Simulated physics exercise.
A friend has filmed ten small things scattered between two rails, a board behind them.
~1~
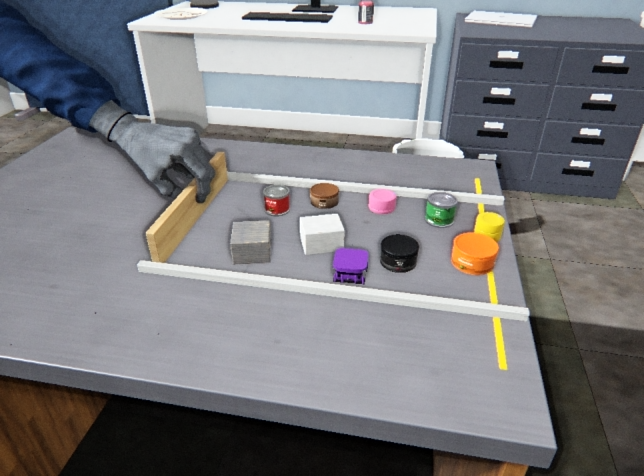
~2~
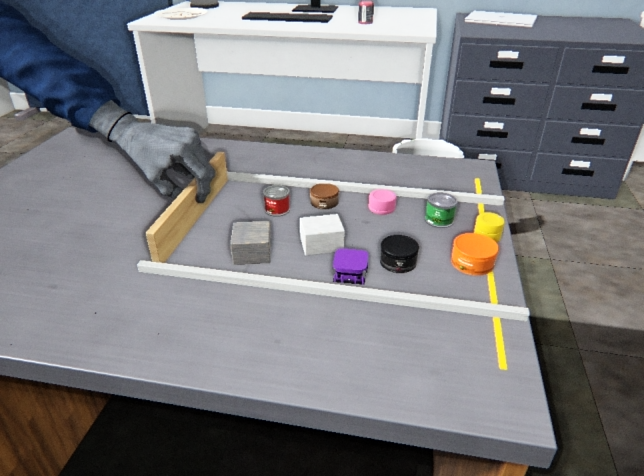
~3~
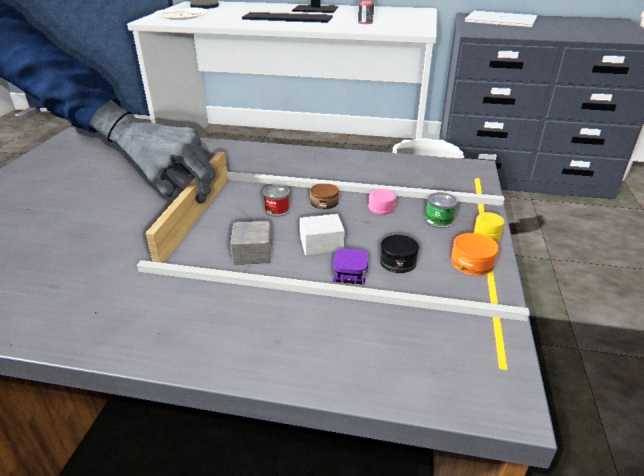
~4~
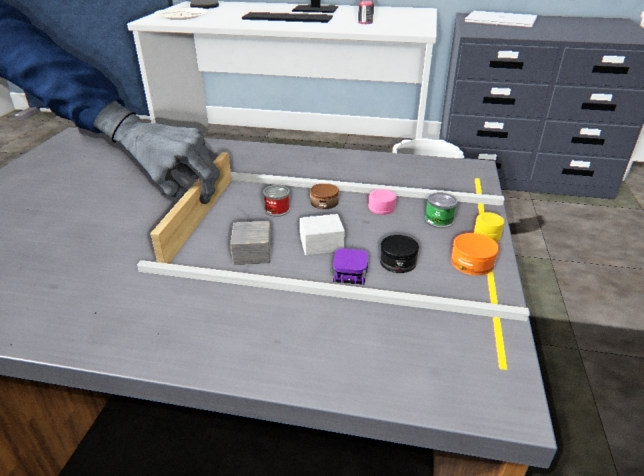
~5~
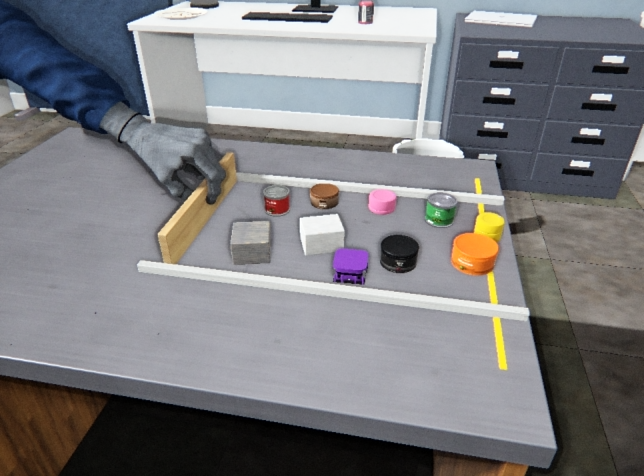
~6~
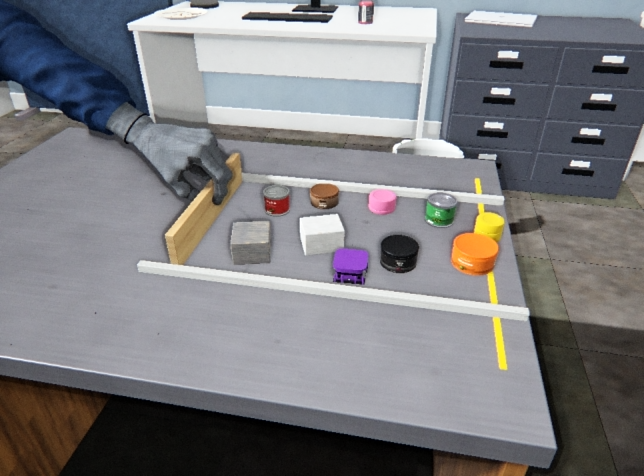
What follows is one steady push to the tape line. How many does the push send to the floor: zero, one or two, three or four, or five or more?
The number that fall off is five or more.
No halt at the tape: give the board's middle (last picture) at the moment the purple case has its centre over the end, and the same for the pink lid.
At (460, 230) for the purple case; at (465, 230) for the pink lid.
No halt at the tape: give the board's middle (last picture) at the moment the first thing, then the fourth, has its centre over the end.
Near (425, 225) and (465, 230).
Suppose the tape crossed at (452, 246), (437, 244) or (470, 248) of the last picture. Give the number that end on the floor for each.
In that order 1, 1 and 5.
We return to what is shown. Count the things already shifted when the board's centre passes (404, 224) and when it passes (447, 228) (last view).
At the one place 9, at the other 10.
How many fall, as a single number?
Exactly 6.
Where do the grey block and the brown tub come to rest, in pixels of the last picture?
The grey block at (515, 275), the brown tub at (498, 209).
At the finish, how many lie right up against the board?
The number is 4.
Soon after, none off yet; yellow lid at rest near (489, 228); orange tub at rest near (474, 254); green tin at rest near (441, 210).
In the end, the number that fall off is five or more; gone, purple case, pink lid, black tub, green tin, orange tub and yellow lid.
